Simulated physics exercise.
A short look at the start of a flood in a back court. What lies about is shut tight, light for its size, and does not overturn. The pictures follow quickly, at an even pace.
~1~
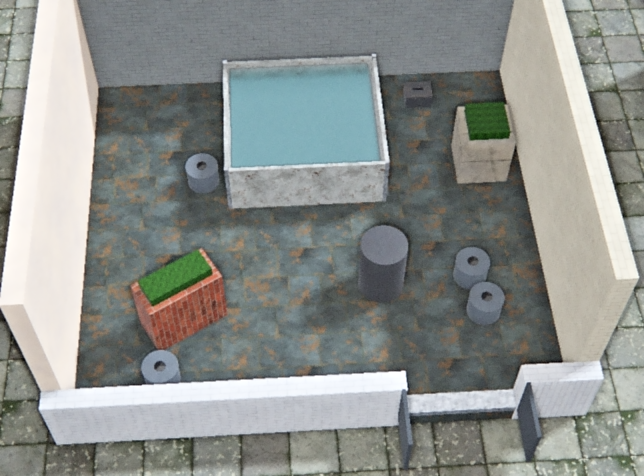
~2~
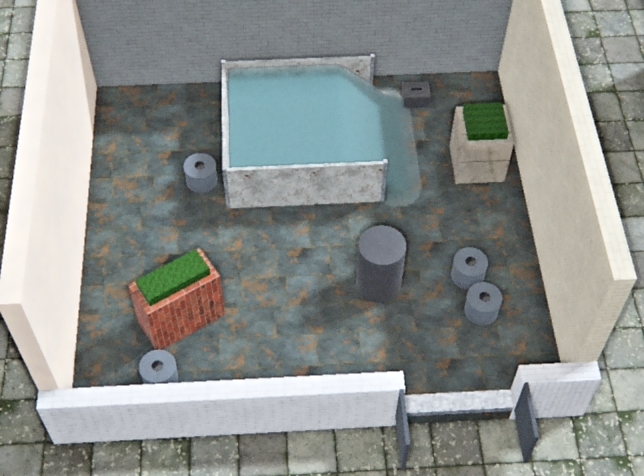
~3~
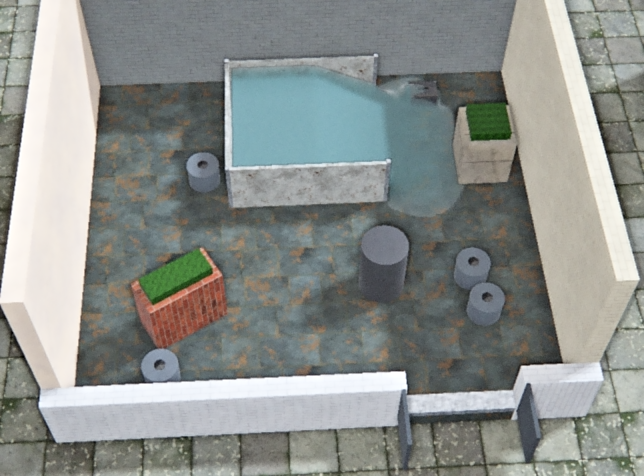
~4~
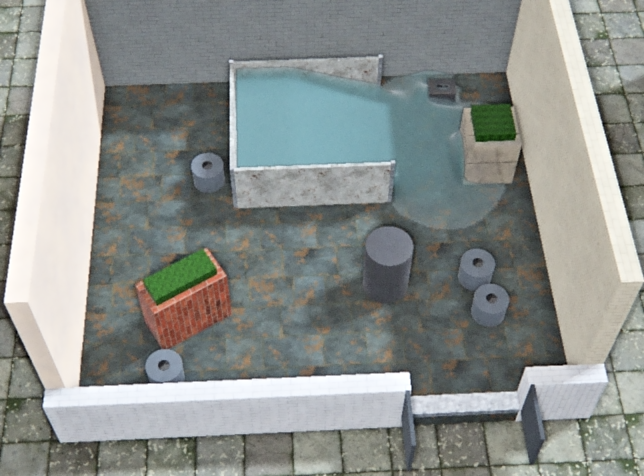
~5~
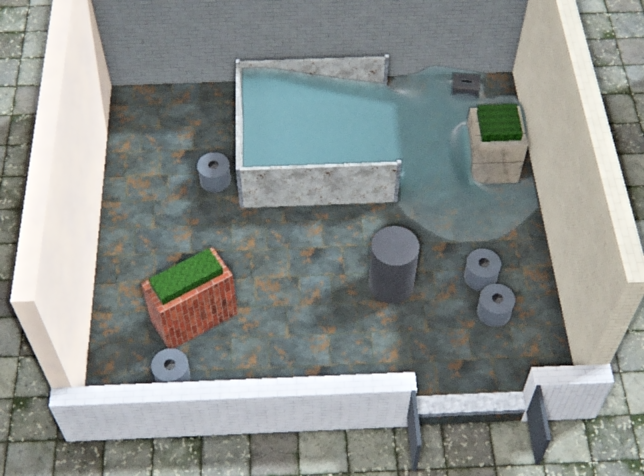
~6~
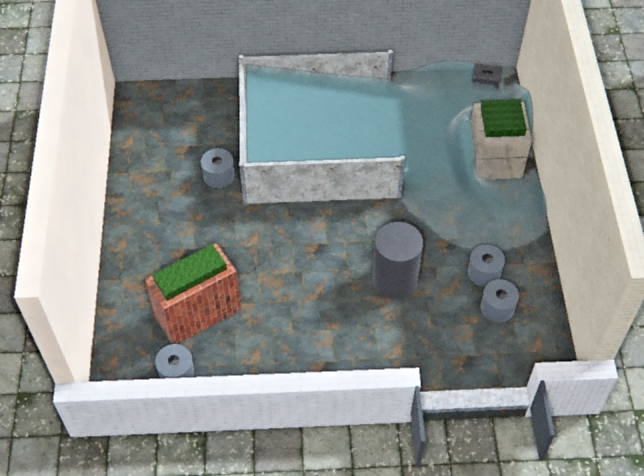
Water pours from the pool's right side, spreads around a planter and shifts a grey tote right.
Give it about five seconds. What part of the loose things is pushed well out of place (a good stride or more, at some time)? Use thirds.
Share: One to two thirds.
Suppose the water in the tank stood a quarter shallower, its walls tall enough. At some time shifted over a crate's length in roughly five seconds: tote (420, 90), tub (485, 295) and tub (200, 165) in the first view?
In that order: Swept aside, that far or more, under that.
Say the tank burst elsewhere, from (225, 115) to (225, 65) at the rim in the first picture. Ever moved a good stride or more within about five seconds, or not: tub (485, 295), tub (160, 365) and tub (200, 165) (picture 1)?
In turn: Short of that, that far or more, under that.
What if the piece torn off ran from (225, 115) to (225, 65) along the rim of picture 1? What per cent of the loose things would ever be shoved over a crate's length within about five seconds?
Some 20 per cent.
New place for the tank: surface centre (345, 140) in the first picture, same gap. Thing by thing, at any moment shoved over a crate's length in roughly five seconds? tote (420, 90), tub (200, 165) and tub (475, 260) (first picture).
In that order: Moved that far, less than that, that far or more.
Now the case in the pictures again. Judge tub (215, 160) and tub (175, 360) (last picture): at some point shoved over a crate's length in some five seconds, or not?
In that order: Not that far, less than that.
A moment on, 1 of 5 are well off their spots; 1 afloat.
Next, 2 of 5 are well off their spots; 1 afloat.
Later, 2 of 5 are well off their spots; 2 afloat.
In the end, 3 of 5 are well off their spots, and 3 have been at some point; 1 afloat.
